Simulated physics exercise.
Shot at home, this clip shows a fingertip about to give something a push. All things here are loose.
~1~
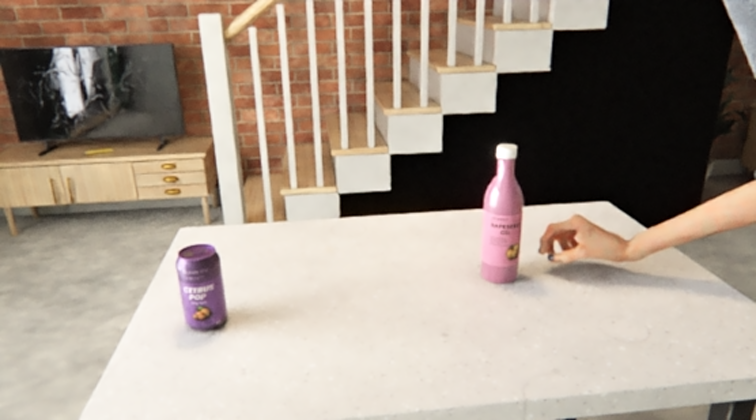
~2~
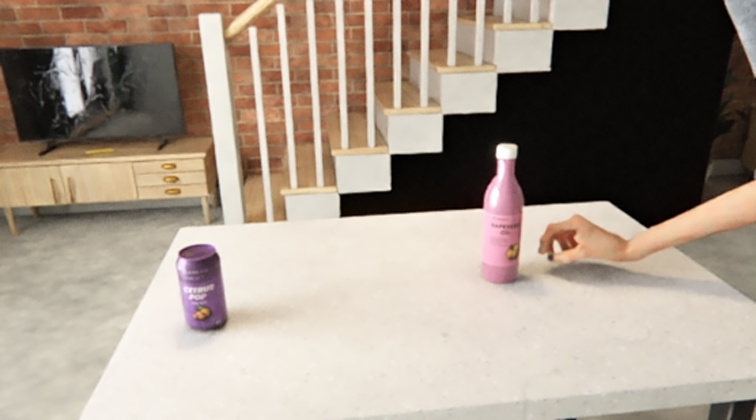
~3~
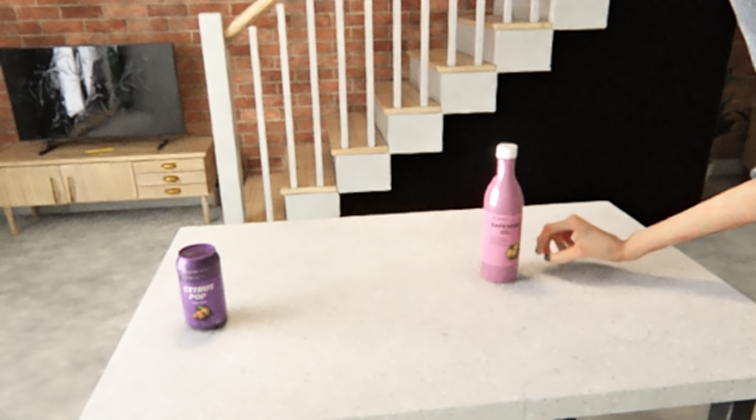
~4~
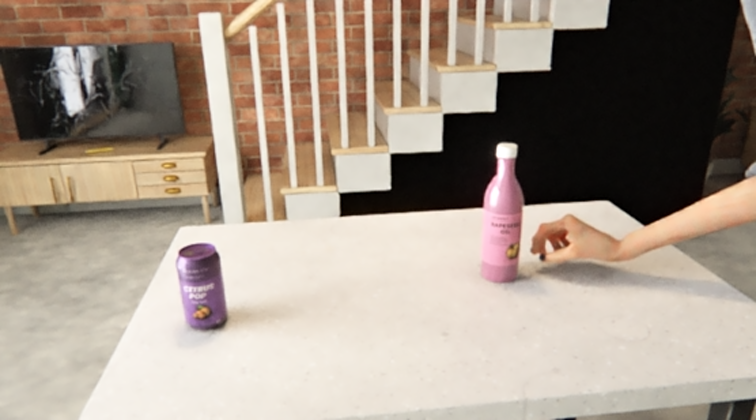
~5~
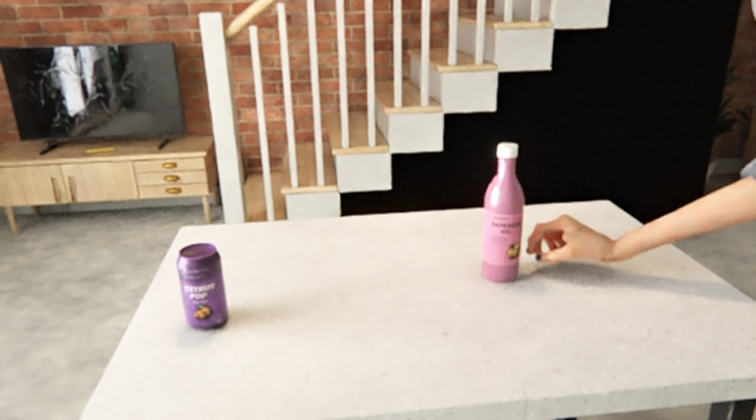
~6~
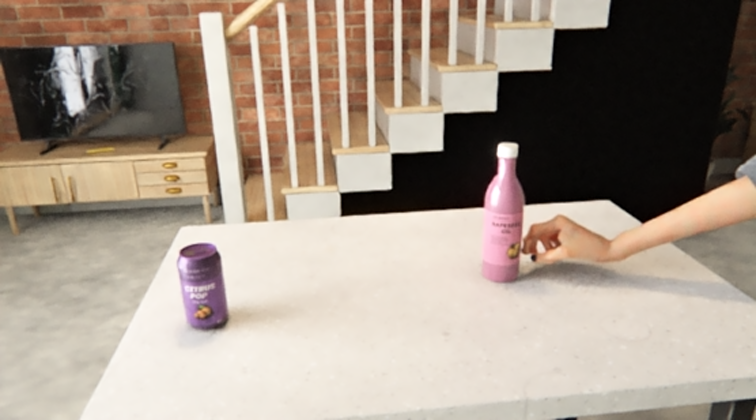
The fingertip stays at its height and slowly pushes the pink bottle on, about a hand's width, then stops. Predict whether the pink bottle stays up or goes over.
It keeps its posture.
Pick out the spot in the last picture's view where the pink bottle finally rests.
Near (435, 217).
Then, 0.50 s later than the last frame, pink bottle moved about its own width near (480, 214).
Then, 0.90 s later than the last frame, pink bottle moved about its own width near (454, 216).
When it is over, moved from the start, pink bottle. End places, in pixels of the last picture, pink bottle near (435, 217).
